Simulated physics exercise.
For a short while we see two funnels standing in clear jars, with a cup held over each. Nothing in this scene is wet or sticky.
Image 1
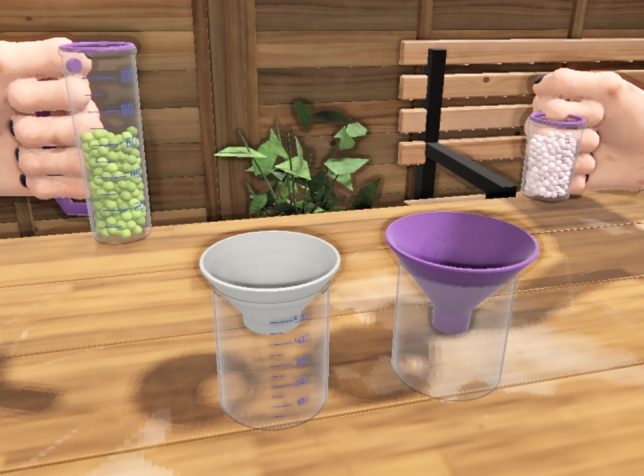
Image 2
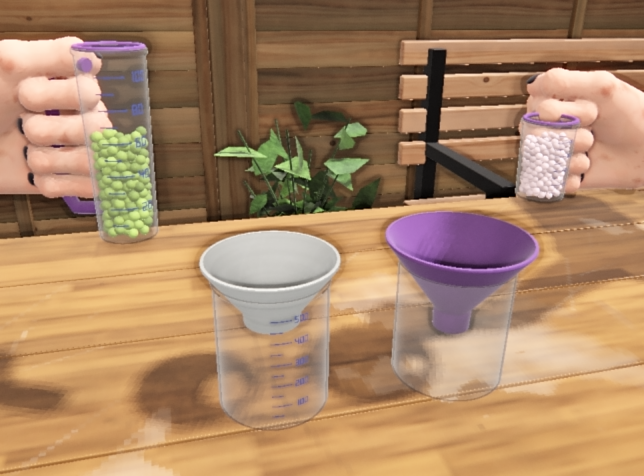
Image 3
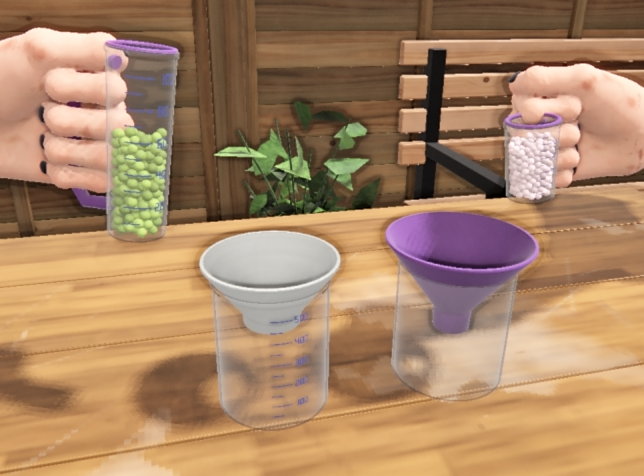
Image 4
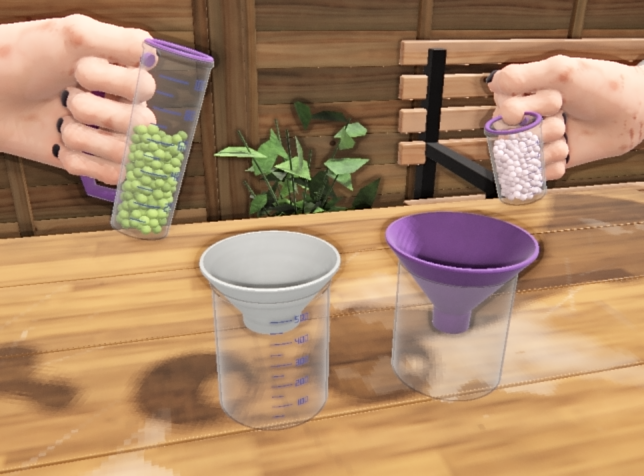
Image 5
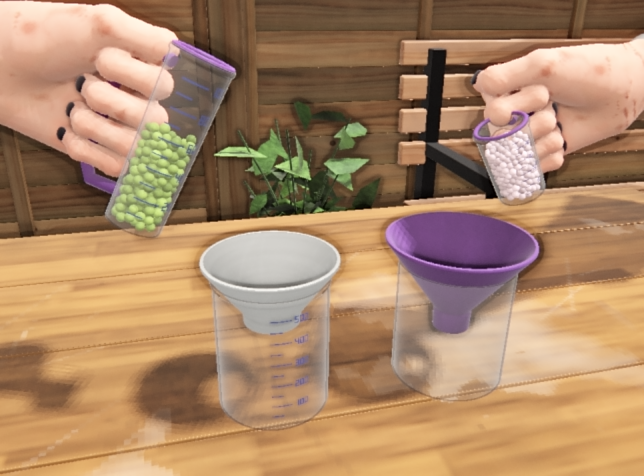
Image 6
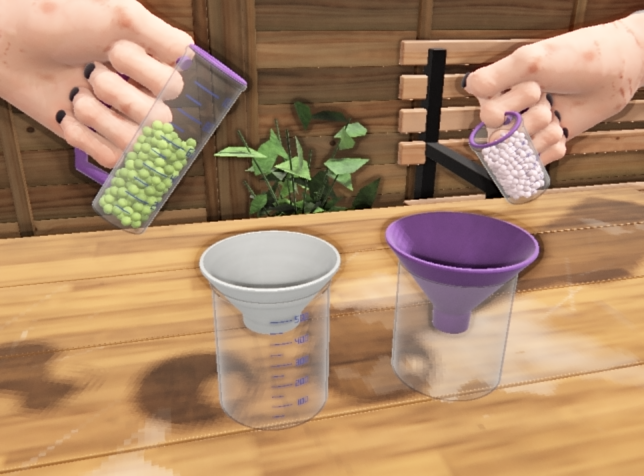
Two hands, one at each side, shift their clear purple-rimmed cups slightly inward and tilt them gradually toward the middle, the left cup holding green peas and the smaller right one pale beads. Below them, a grey funnel on the left and a purple one on the right sit motionless in clear jars on a wooden table. The steady camera looks slightly down, with a leafy plant, wooden fence and slatted bench behind.
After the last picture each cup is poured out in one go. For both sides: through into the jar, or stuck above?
In order: Left: Keeps flowing, right: Keeps flowing.
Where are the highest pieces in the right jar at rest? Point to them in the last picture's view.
Roughly (461, 354).
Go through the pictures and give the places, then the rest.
The first picture shows left funnel at (271, 269), outlet at (272, 319), about 6 pieces wide; left cup at (111, 146), holding dried peas; right funnel at (459, 249), outlet at (450, 325), about 5 pieces wide; right cup at (551, 157), holding sugar pearls.
The second picture shows left cup at (120, 145), upright; right cup at (545, 158), upright.
The third picture shows left cup at (139, 144), tipped 8°; right cup at (531, 159), tipped 8°.
The fourth picture shows left cup at (159, 144), tipped 17°; right cup at (518, 160), tipped 17°.
The fifth picture shows left cup at (167, 143), tipped 27°; right cup at (511, 160), tipped 27°.
The sixth picture shows left funnel at (271, 269), outlet at (272, 319); left cup at (167, 143), tipped 36°; right funnel at (459, 249), outlet at (450, 325); right cup at (511, 160), tipped 36°.
Then, 0.55 s past the last view, left, all still in the cup; right, all still in the cup.
Then, 1.03 s past the last view, left, nearly all still in the cup, a stray few in or over the funnel; right, about two thirds still in the cup, about a quarter in or over the funnel, a small part down in the jar.
Then, 1.44 s past the last view, left, a small part still in the cup, about a third in or over the funnel, about half down in the jar; right, a small part in or over the funnel, most down in the jar.
Finally, left, all down in the jar; right, all down in the jar.
